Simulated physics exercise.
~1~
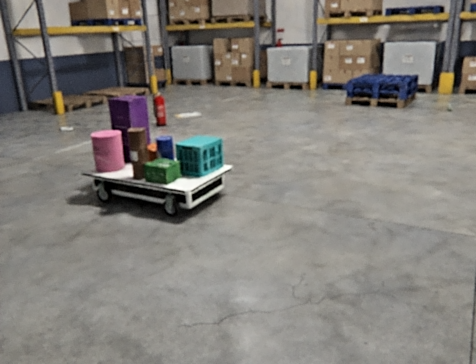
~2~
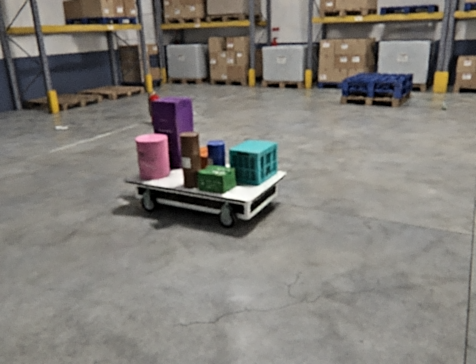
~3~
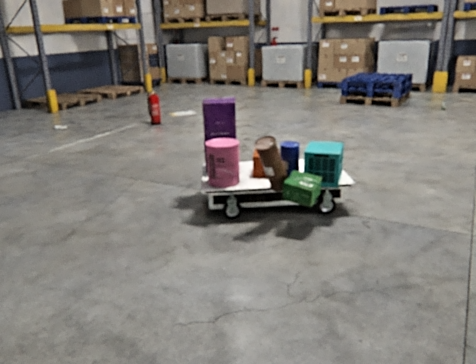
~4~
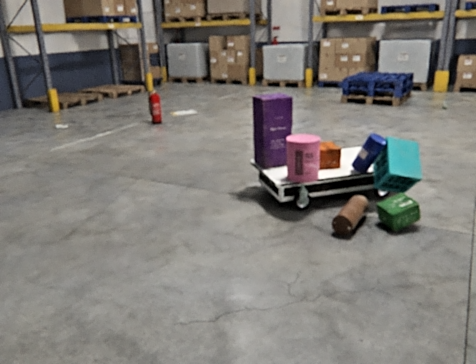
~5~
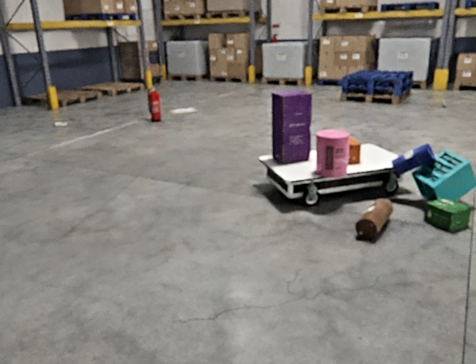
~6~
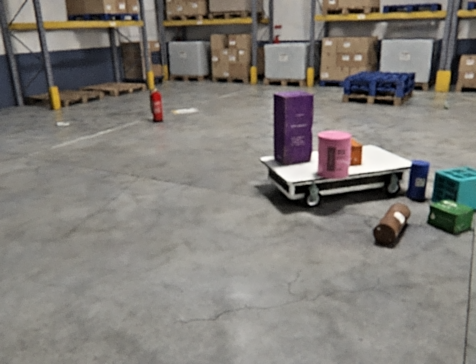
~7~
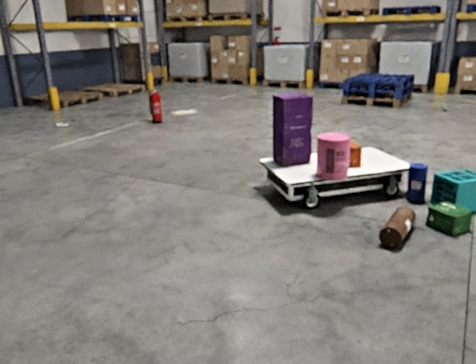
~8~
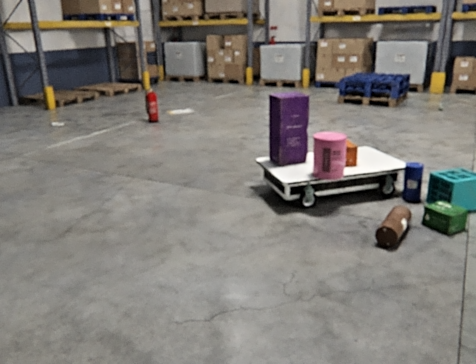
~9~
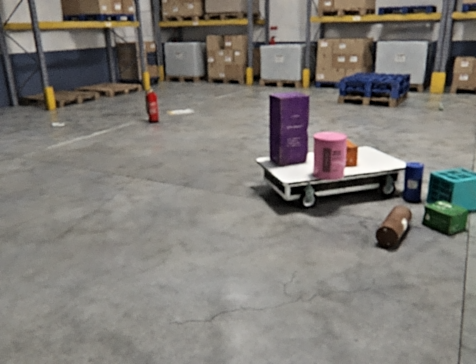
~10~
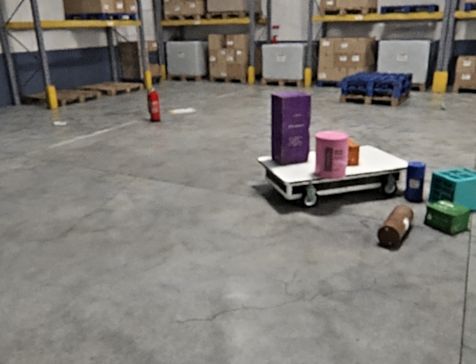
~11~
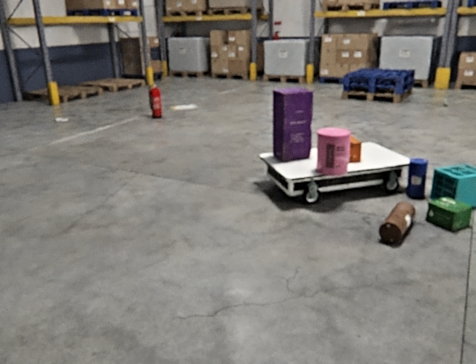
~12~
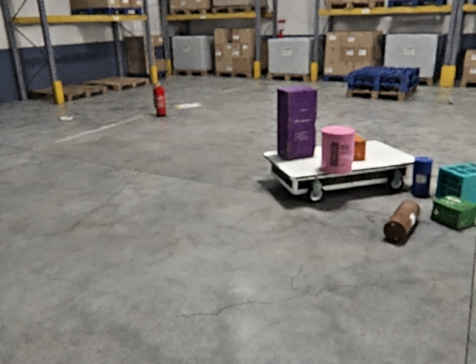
The footage shows a low white cart carrying colourful containers rightward across a warehouse floor, turning as the green parcel, brown canister, turquoise crate and blue canister come off its right side, then stopping with the purple box, pink pail and orange box still aboard.
